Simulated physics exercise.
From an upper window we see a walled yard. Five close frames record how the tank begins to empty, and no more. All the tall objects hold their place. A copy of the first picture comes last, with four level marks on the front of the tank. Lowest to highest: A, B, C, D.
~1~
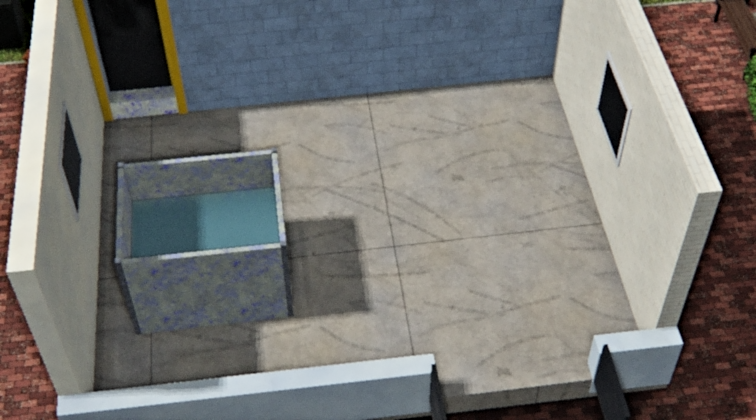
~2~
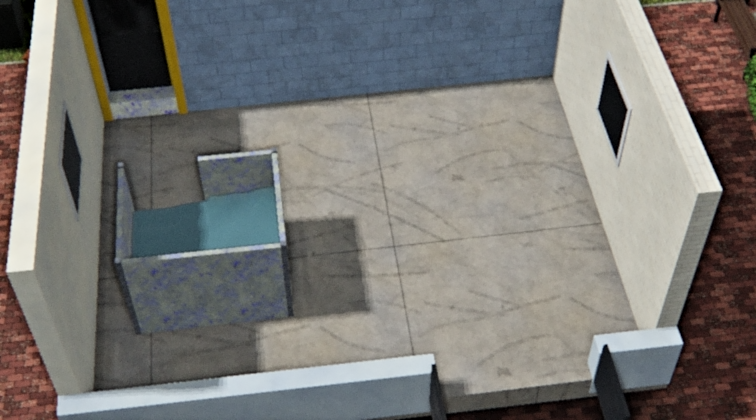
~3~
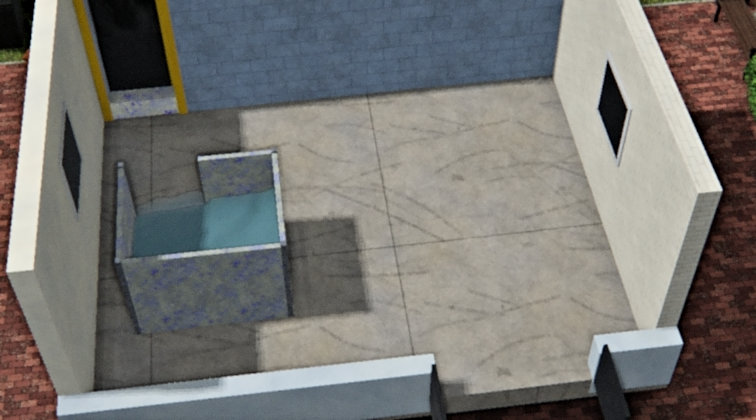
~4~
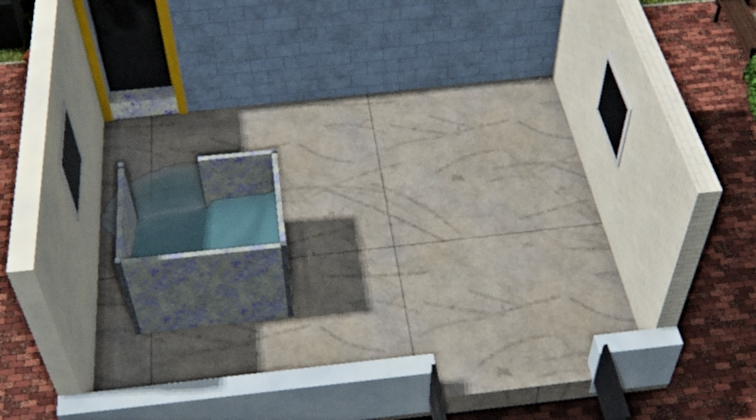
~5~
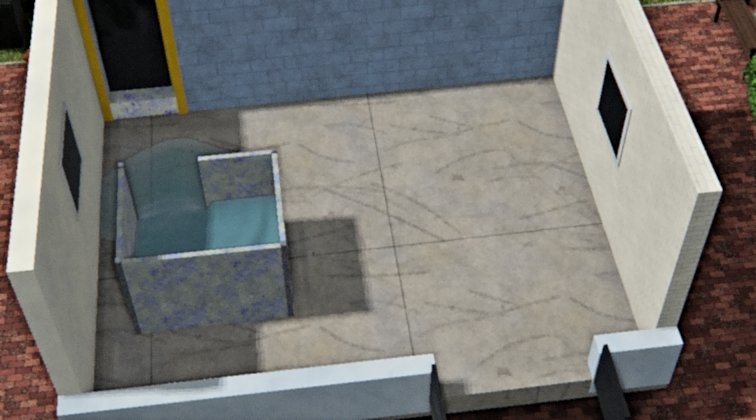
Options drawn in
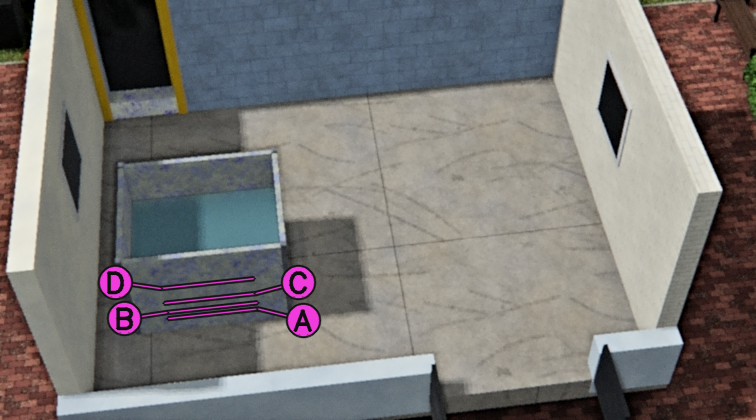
In a walled yard, part of a stone tank's back wall vanishes and the water inside shifts, surging up at the gap.
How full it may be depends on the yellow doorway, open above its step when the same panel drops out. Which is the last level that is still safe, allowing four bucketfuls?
Take C.
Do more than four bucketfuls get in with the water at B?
No.
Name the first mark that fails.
It is D.
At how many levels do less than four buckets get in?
Three of the four.
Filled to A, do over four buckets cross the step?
No.
On the marked copy, A at (213, 313); B at (212, 307); C at (210, 298); D at (207, 283); from the bottom up A, B, C, D.
With A, nothing gets over.
With B, nothing gets over.
With C, a bucket or two gets in.
With D, about 13 bucketfuls get in.
